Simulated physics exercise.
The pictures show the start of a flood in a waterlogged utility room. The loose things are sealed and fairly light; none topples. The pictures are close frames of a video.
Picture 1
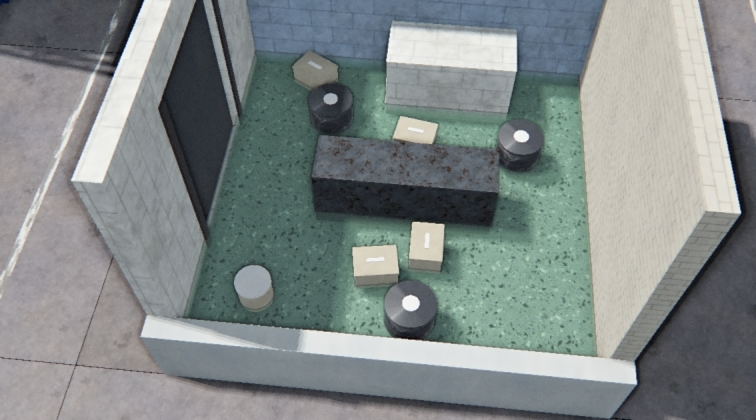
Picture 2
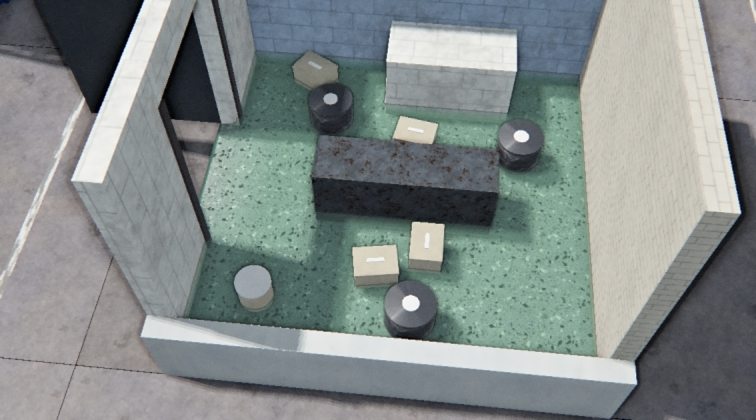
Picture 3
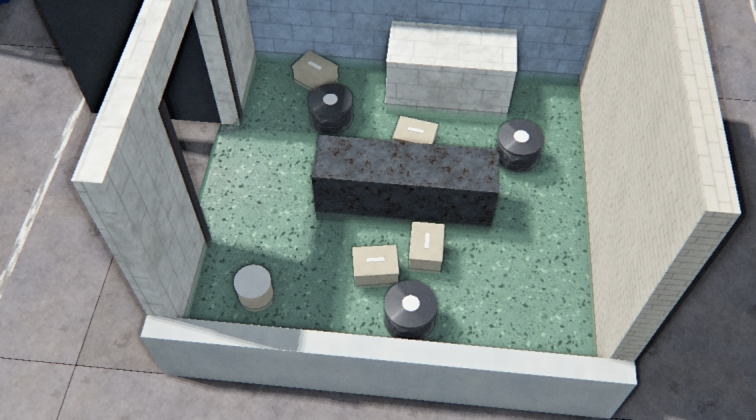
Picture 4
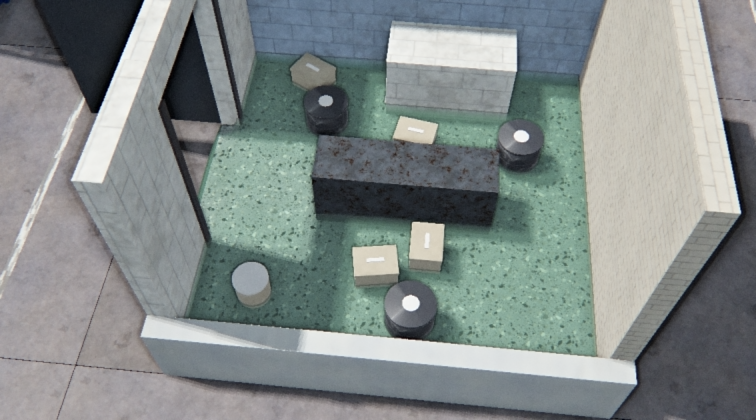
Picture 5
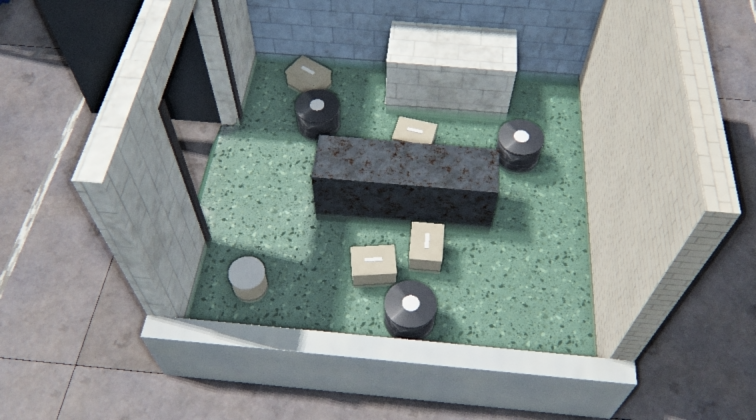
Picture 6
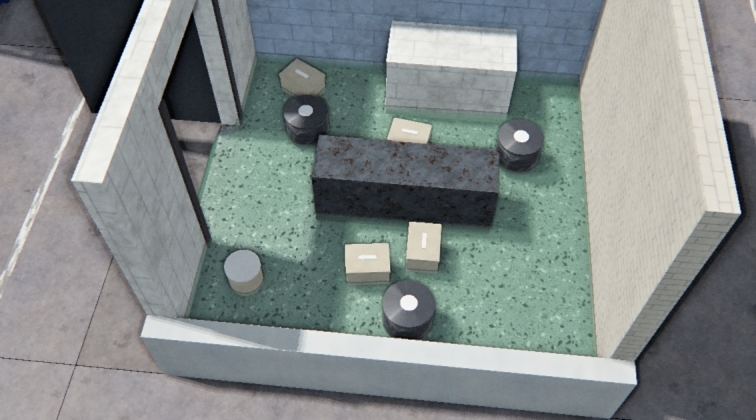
A dark door on the left swung open, and after a still moment, a black tub and a grey-topped pail drifted slightly left, with a few pale boxes shifting a little too.
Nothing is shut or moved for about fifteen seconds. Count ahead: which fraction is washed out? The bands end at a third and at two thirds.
It is at least two thirds.
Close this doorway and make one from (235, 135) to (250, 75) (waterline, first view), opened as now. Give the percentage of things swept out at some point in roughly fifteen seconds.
Roughly 50 per cent.
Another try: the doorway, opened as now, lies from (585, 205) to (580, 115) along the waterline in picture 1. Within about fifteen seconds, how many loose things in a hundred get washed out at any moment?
Roughly 50 per cent.
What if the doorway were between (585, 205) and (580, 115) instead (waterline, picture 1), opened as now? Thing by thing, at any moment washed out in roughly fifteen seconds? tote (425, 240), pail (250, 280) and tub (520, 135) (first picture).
One after the other: Carried outside, no, through.
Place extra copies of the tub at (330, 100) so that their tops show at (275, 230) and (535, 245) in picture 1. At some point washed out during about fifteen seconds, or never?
As listed: Yes, left behind.
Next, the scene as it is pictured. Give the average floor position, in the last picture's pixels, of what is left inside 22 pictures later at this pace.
Roughly at (315, 211).
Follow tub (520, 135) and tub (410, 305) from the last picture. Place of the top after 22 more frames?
Near (363, 134) and (256, 254).
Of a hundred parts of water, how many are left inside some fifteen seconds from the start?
About 42 per cent.
A moment on, 0 of 8 are out; 8 afloat.
Next, 4 of 8 are out; 4 afloat.
Later, 6 of 8 are out; 2 afloat.
In the end, 6 of 8 are out; 0 afloat.
